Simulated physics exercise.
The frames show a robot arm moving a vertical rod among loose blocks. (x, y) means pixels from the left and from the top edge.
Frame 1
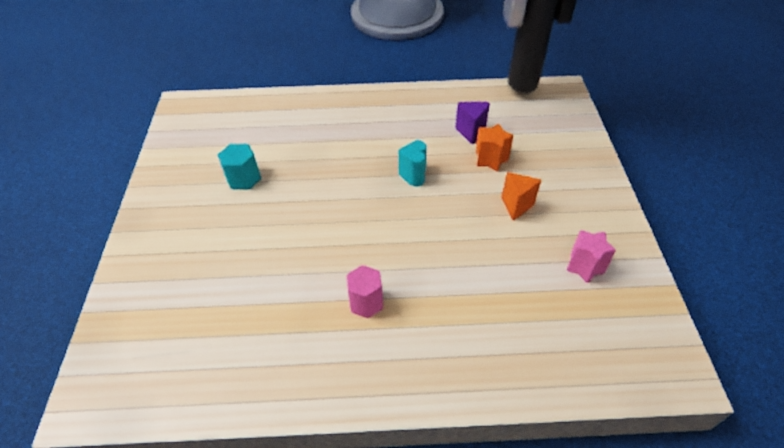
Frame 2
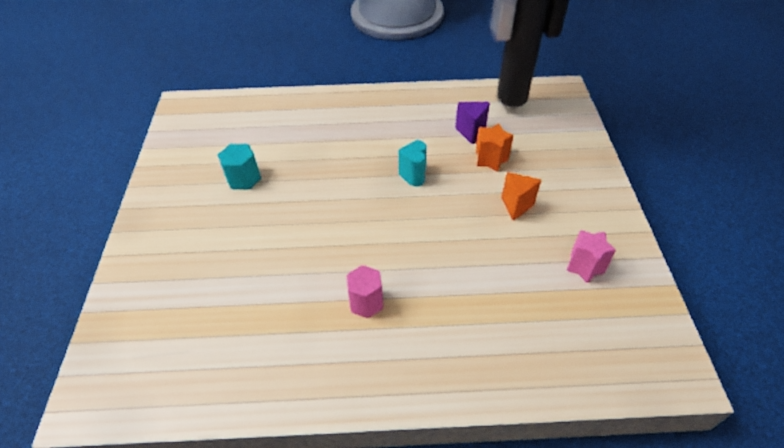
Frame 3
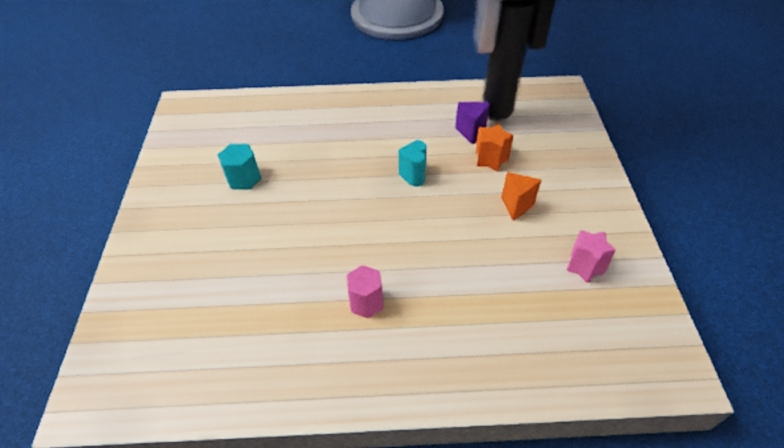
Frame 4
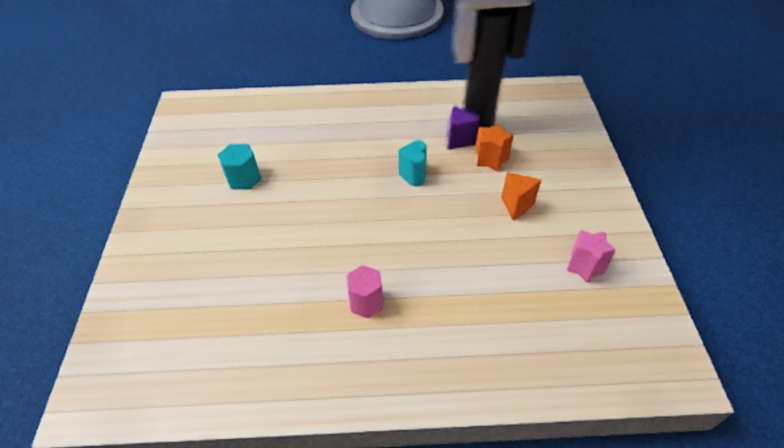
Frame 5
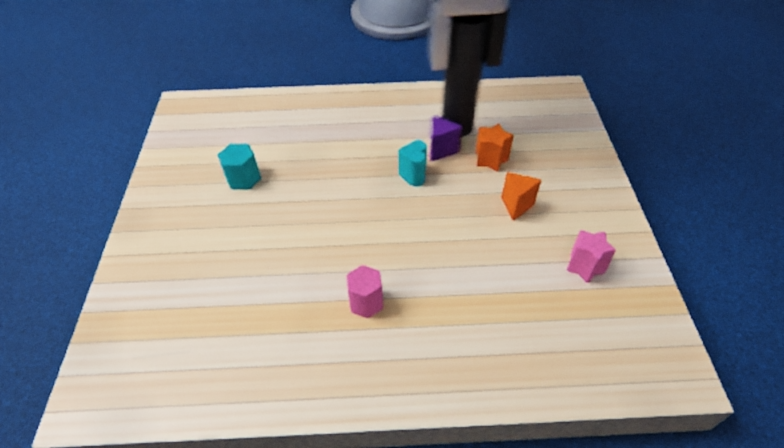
In the video, a robot arm lowers its dark vertical rod down and left across a wooden board of colourful blocks, then pushes the purple triangle away from the orange star toward the turquoise heart while the other blocks stay still.
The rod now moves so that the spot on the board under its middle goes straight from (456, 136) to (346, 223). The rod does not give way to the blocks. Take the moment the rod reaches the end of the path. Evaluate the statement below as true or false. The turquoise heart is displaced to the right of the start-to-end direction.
That is false.
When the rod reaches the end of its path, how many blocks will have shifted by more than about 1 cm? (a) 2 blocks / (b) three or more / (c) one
I'll go with a - 2 blocks.
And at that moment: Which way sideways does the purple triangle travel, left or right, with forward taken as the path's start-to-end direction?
With start-to-end as forward, it shifts right.
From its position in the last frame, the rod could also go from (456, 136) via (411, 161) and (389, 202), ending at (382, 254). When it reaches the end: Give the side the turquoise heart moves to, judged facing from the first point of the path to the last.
Facing the way the path runs, start to end, you'll find the turquoise heart has shifted left.
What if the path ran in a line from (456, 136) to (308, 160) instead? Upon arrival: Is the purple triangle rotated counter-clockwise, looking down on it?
Yes, that is how it ends up.
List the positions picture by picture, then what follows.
Rod tip (522, 85); block tops, turquoise heart (415, 150); purple triangle (475, 107); orange star block (495, 134), in the first frame.
Rod (512, 99); blocks unchanged, in the second frame.
Rod (497, 111); blocks unchanged, in the third frame.
Rod (478, 121); purple triangle (461, 115), in the fourth frame.
Rod (457, 128); turquoise heart (415, 150); purple triangle (443, 125); orange star block (495, 134), in the fifth frame.
What follows on the original path. One third of the way, rod (423, 155); turquoise heart (394, 168), turned 80° anticlockwise; purple triangle (400, 151), turned 30° clockwise.
Two thirds of the way, rod (386, 184); turquoise heart (376, 191), turned 115° anticlockwise; purple triangle (354, 169), turned 60° clockwise.
At the end, rod (345, 216); turquoise heart (370, 212), turned 150° anticlockwise; purple triangle (332, 174), turned 95° clockwise; orange star block in place.
